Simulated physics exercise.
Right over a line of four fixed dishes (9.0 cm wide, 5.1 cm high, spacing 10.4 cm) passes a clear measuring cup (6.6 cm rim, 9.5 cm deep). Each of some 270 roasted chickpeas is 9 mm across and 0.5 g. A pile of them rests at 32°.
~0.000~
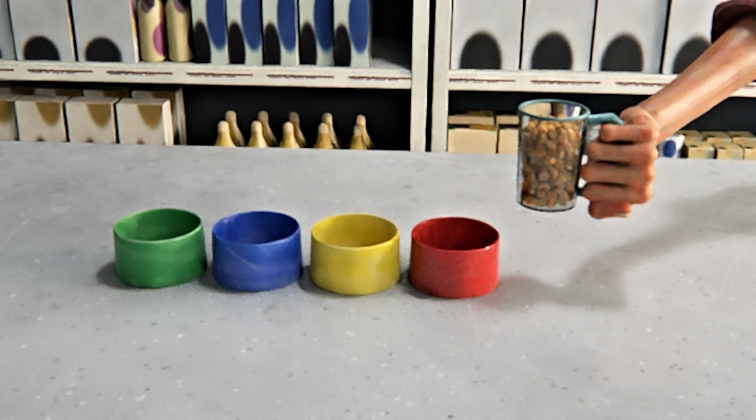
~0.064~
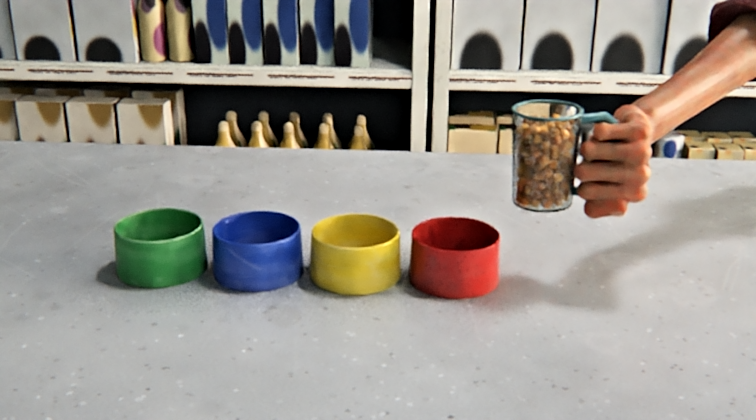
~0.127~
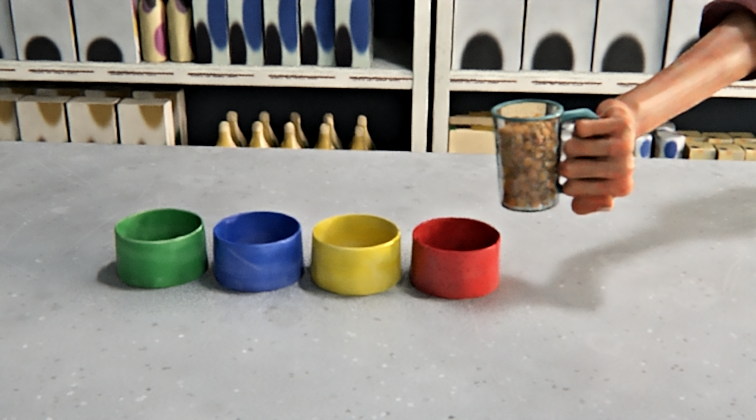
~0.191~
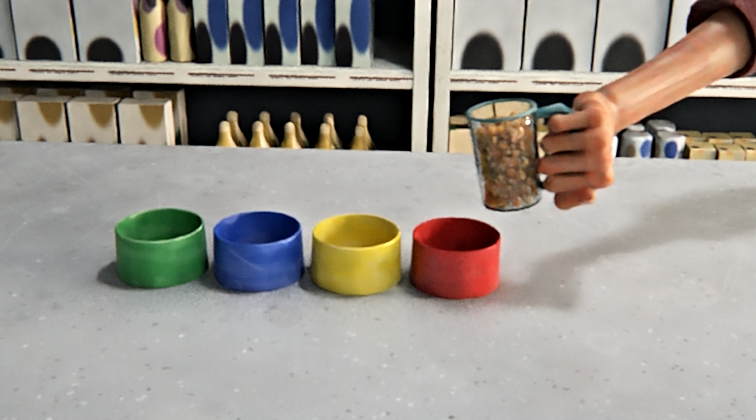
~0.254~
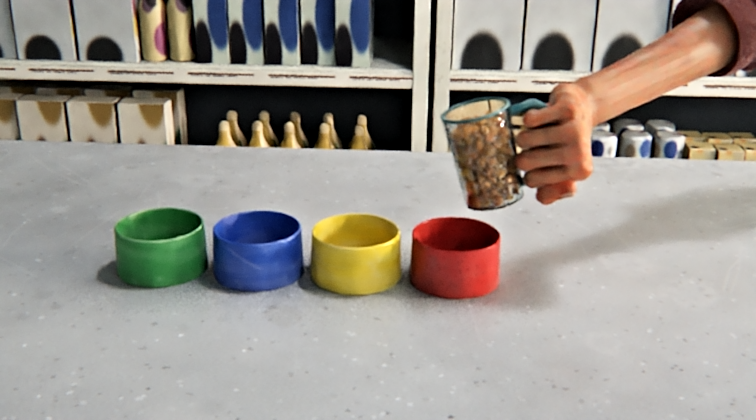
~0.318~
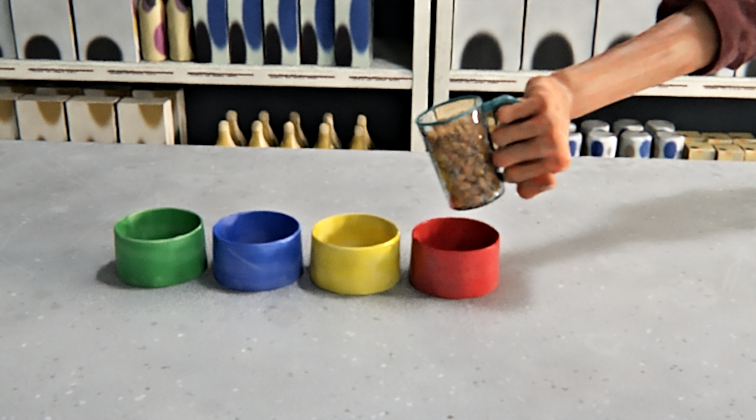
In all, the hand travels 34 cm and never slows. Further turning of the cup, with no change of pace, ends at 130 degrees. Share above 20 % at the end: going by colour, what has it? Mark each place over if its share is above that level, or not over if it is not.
Red dish: Not over, blue dish: Not over, green dish: Over, yellow dish: Not over, counter: Not over.
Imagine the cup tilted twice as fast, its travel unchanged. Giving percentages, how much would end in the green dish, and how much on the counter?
Then green would get 50 and the counter 10.
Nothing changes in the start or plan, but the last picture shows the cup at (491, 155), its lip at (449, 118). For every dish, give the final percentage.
Red 0, blue 0, green 100, yellow 0.
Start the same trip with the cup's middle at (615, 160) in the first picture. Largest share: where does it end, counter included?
Blue.
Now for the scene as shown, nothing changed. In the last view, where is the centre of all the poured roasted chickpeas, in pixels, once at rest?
Resting centre estimate: Around (162, 245).
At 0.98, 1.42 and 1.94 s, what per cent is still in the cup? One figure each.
In order, near 100 %, 85 % and 0 %.
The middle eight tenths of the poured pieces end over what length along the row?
5 centimetres.
Then, at 0.98 s, tilt 72 degrees; cup holds 100 %.
After 1.42 s, tilt 106 degrees; cup holds 85 %, green 15 %.
After 1.94 s, tilt 130 degrees; cup holds 0 %, green 100 %.
In the end, at 2.5 s, red 0 %, blue 0 %, green 100 %, yellow 0 %, counter 0 %.
